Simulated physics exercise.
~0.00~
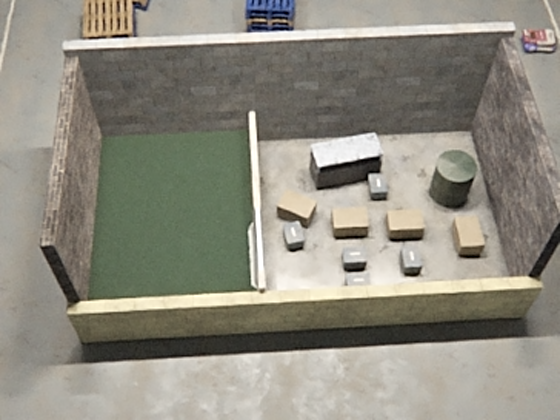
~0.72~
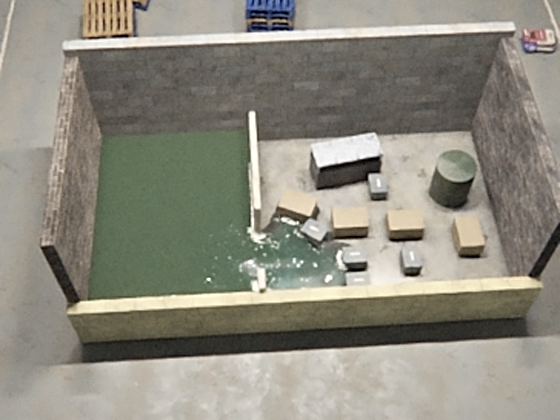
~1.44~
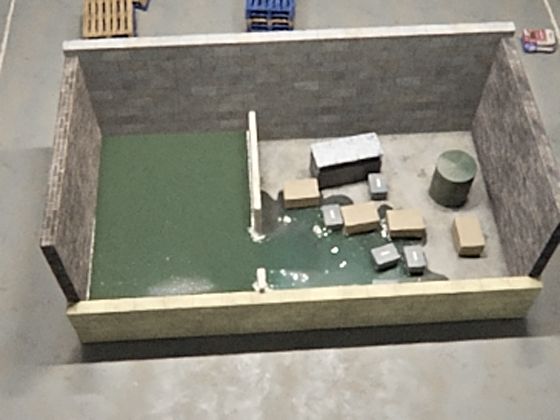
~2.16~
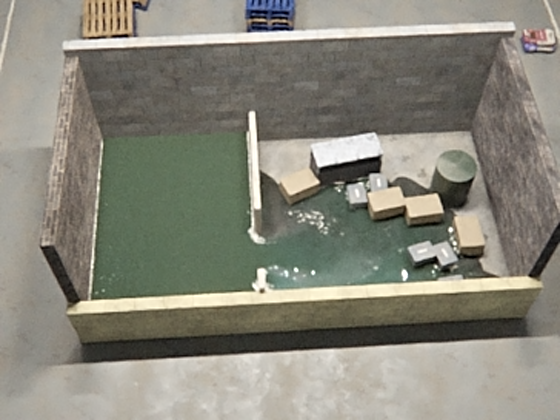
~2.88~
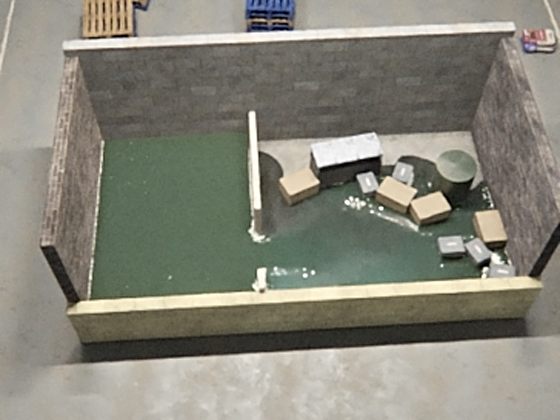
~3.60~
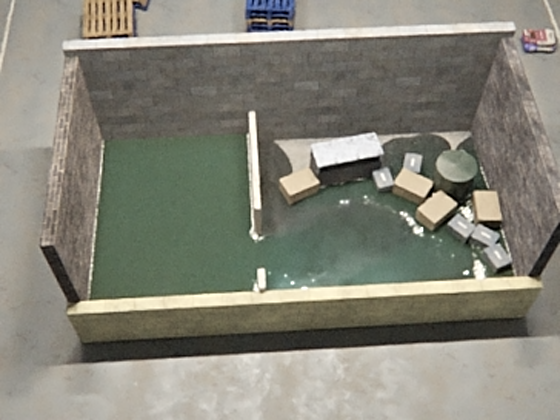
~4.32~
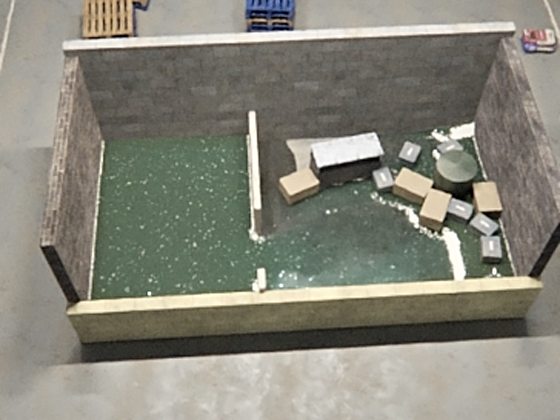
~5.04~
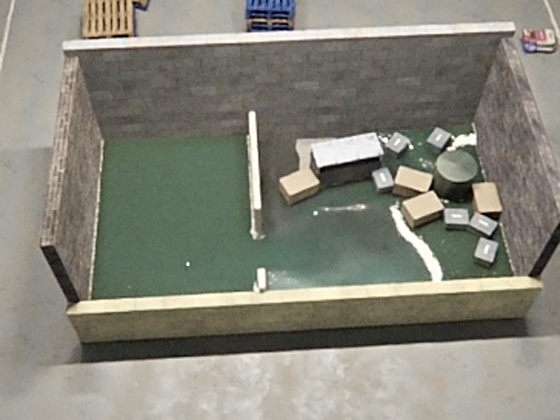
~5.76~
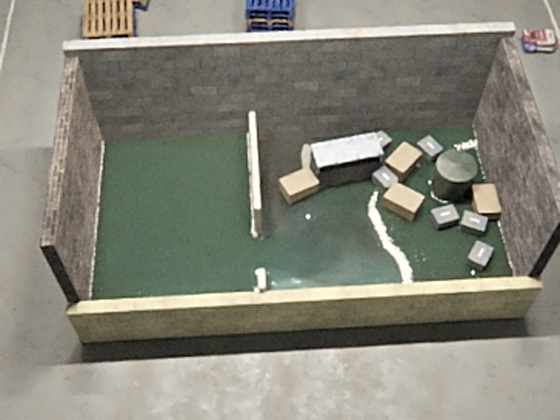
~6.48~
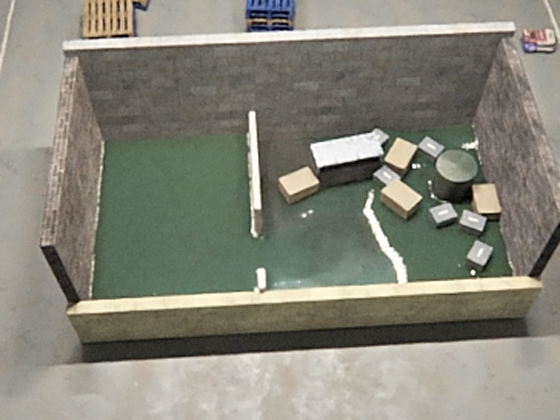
Green water spilling through a gap in a basement's dividing wall, pushing boxes rightward until they drift around a round tank.
